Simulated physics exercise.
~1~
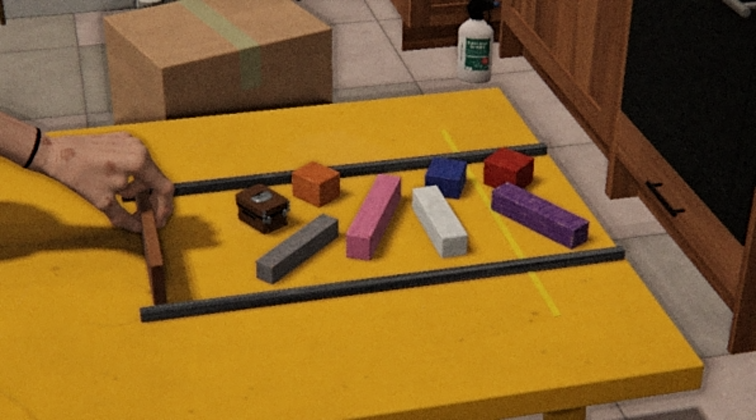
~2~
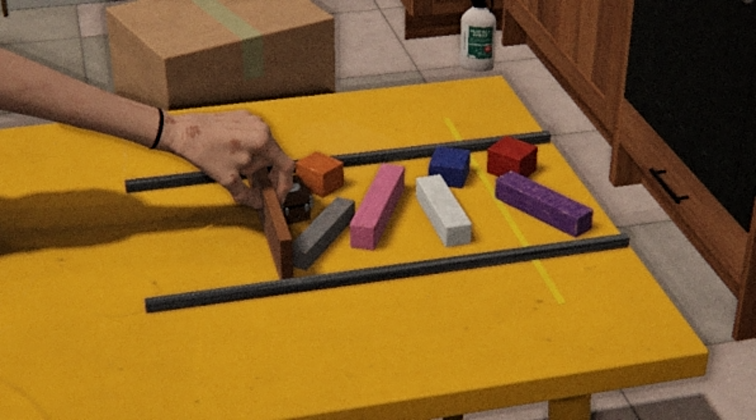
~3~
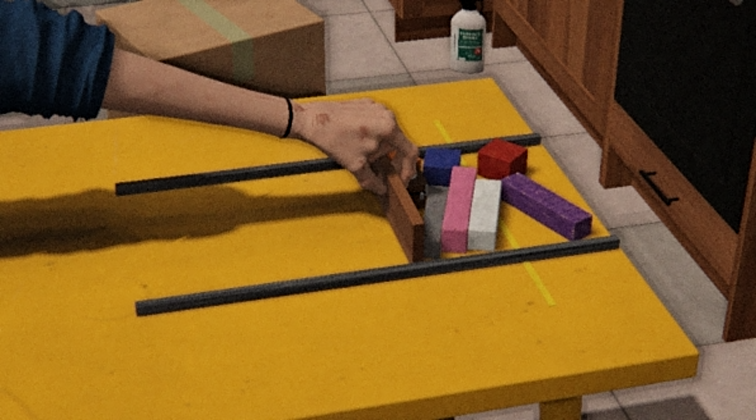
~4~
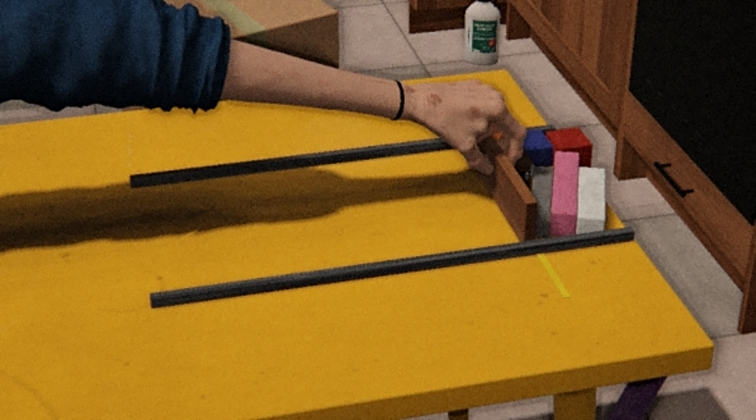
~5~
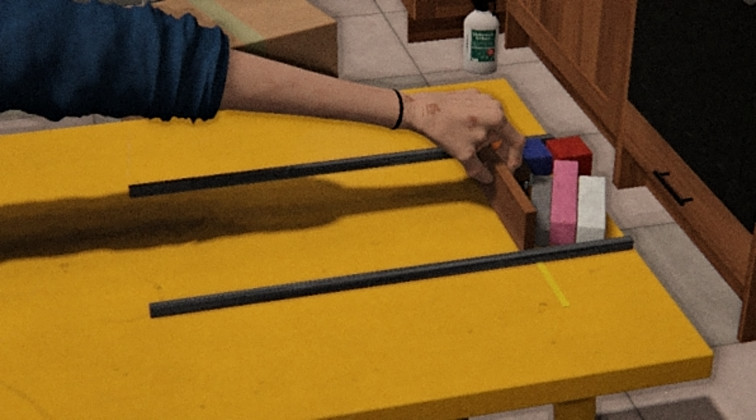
A hand slid an upright wooden board rightward between two dark rails on a yellow table, gathering colorful blocks and a small brown case, until the purple bar fell off the far end and the board stopped with the others still on top.
